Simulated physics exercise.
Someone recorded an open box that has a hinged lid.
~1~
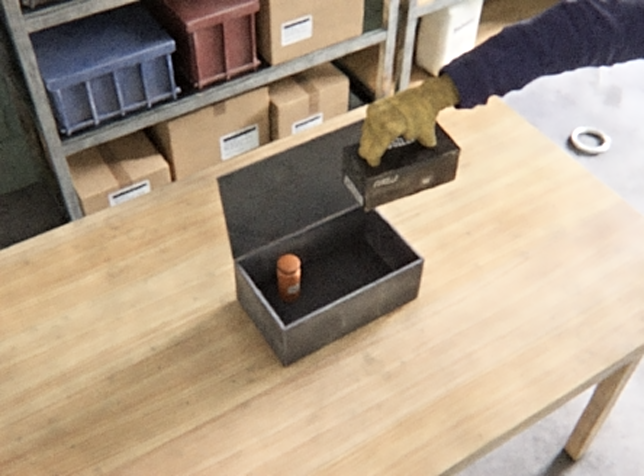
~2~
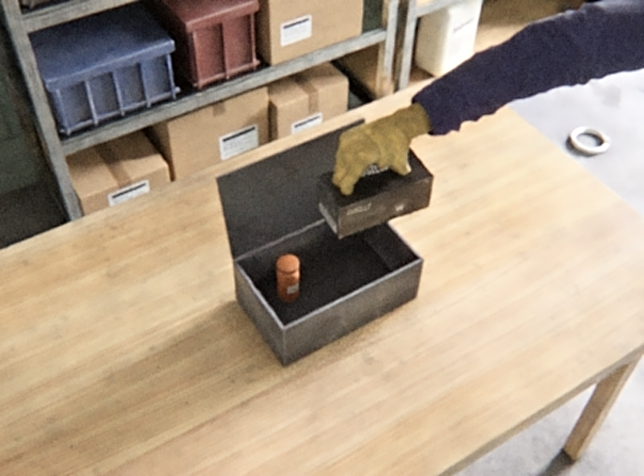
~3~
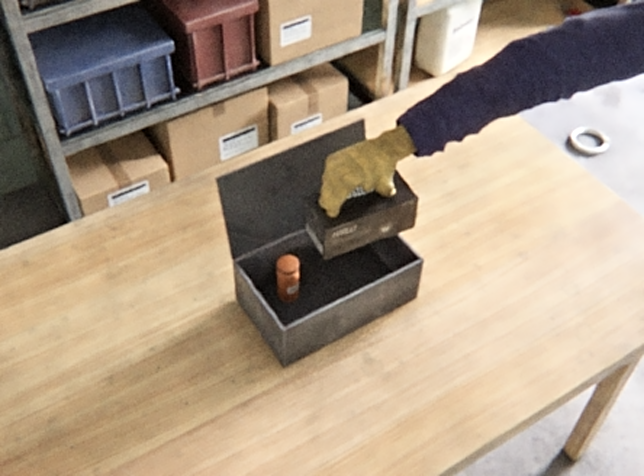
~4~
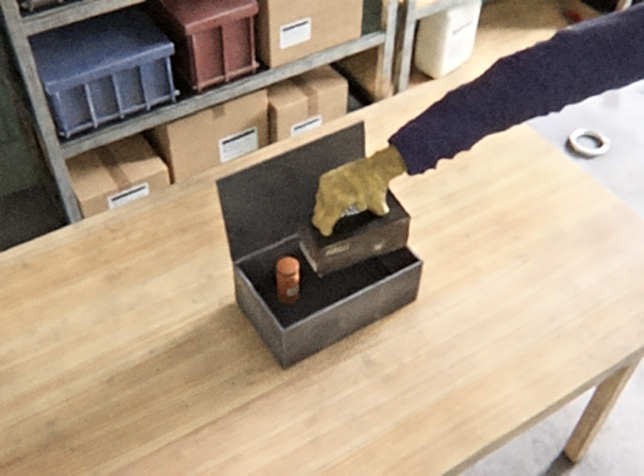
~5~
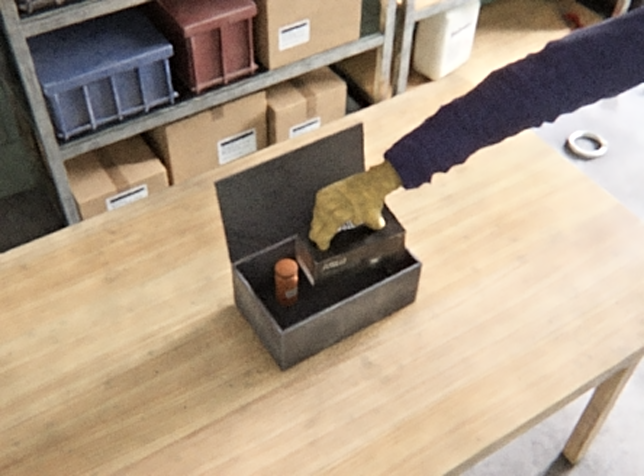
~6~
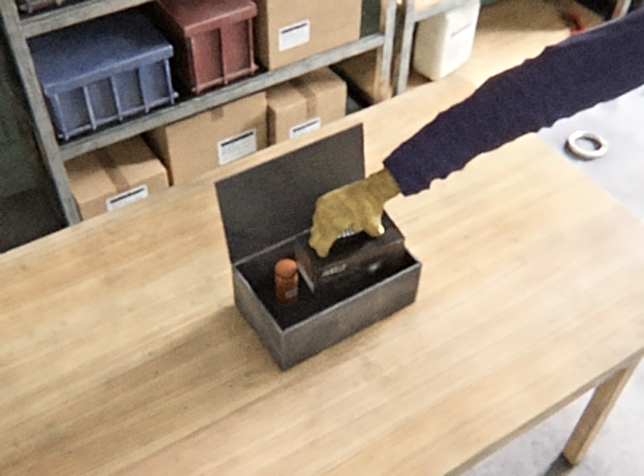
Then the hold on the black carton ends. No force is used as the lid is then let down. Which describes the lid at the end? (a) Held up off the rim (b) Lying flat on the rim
b.
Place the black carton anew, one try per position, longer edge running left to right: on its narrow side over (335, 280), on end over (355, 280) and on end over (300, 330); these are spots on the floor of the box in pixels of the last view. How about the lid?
Shut; open; open.
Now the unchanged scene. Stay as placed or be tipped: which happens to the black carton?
At the finish it holds its orientation.
Then, 0.30 s later than the last frame, black carton tilted by 30° near (345, 282); orange shaker moved a little.
Then, 1.40 s later than the last frame, lid 72° above the rim; black carton moved a little near (336, 292); orange shaker moved about its own width.
Then, 1.80 s later than the last frame, lid 46° above the rim; black carton moved a little near (336, 292); orange shaker moved about its own width.
Then, 2.20 s later than the last frame, lid 14° above the rim; black carton moved a little near (336, 292); orange shaker moved about its own width.
When it is over, lid shut; moved from the start, black carton; orange shaker as before. End places, in pixels of the last picture, black carton near (336, 292).
